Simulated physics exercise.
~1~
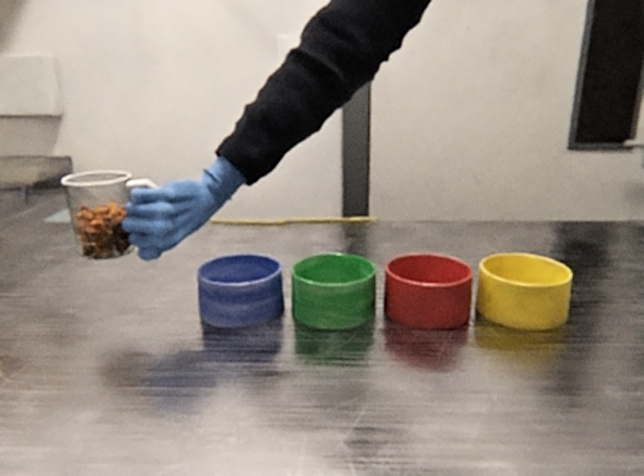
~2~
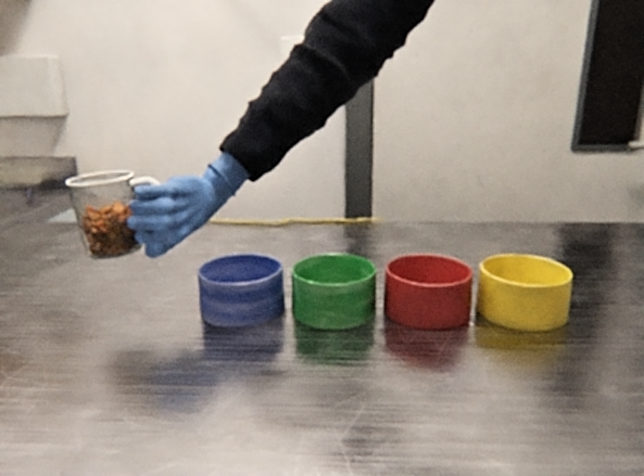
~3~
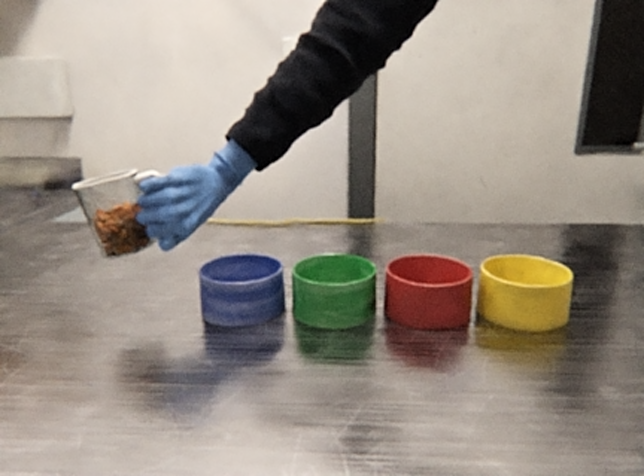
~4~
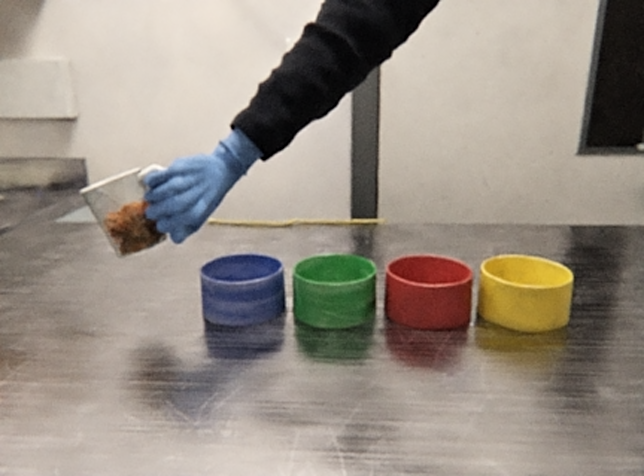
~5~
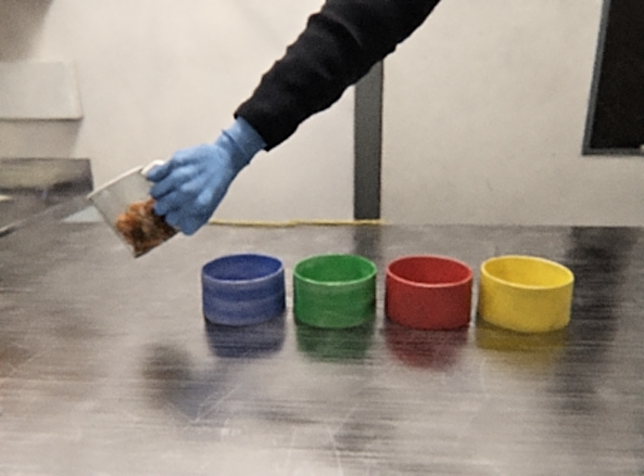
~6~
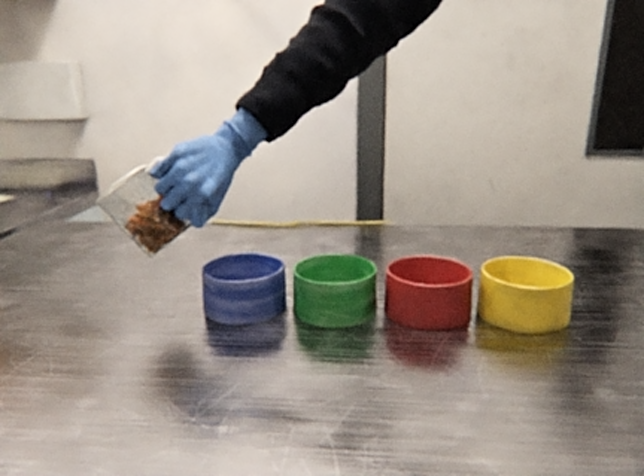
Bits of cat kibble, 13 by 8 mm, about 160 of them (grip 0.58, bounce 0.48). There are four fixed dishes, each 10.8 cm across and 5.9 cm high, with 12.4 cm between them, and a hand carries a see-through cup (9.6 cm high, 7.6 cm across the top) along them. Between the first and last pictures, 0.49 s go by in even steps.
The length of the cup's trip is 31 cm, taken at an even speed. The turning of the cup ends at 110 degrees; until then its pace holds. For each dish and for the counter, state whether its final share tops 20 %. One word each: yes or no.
Red dish: No; blue dish: Yes; green dish: No; yellow dish: No; counter: Yes.
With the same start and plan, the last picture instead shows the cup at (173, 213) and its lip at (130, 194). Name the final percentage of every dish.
Final shares - red 0 %, blue 0 %, green 80 %, yellow 0 %.
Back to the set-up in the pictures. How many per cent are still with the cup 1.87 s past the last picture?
Near 15 per cent of the load.
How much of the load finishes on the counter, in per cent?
The figure is about 45 percent.
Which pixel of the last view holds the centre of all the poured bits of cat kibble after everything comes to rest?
Around (224, 299).
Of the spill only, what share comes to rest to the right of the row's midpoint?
I'd say near 0 percent.
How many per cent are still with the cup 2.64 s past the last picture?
I'd say close to 10 per cent.
Then, 1.12 s after the last picture, tilt 110 degrees; cup holds 65 %, blue 5 %.
Then, 1.87 s after the last picture, tilt 110 degrees; cup holds 15 %, blue 40 %.
Then, 2.64 s after the last picture, tilt 110 degrees; cup holds 10 %, blue 45 %, green 5 %.
In the end, red 0 %, blue 45 %, green 5 %, yellow 0 %, counter 45 %, cup 5 %.
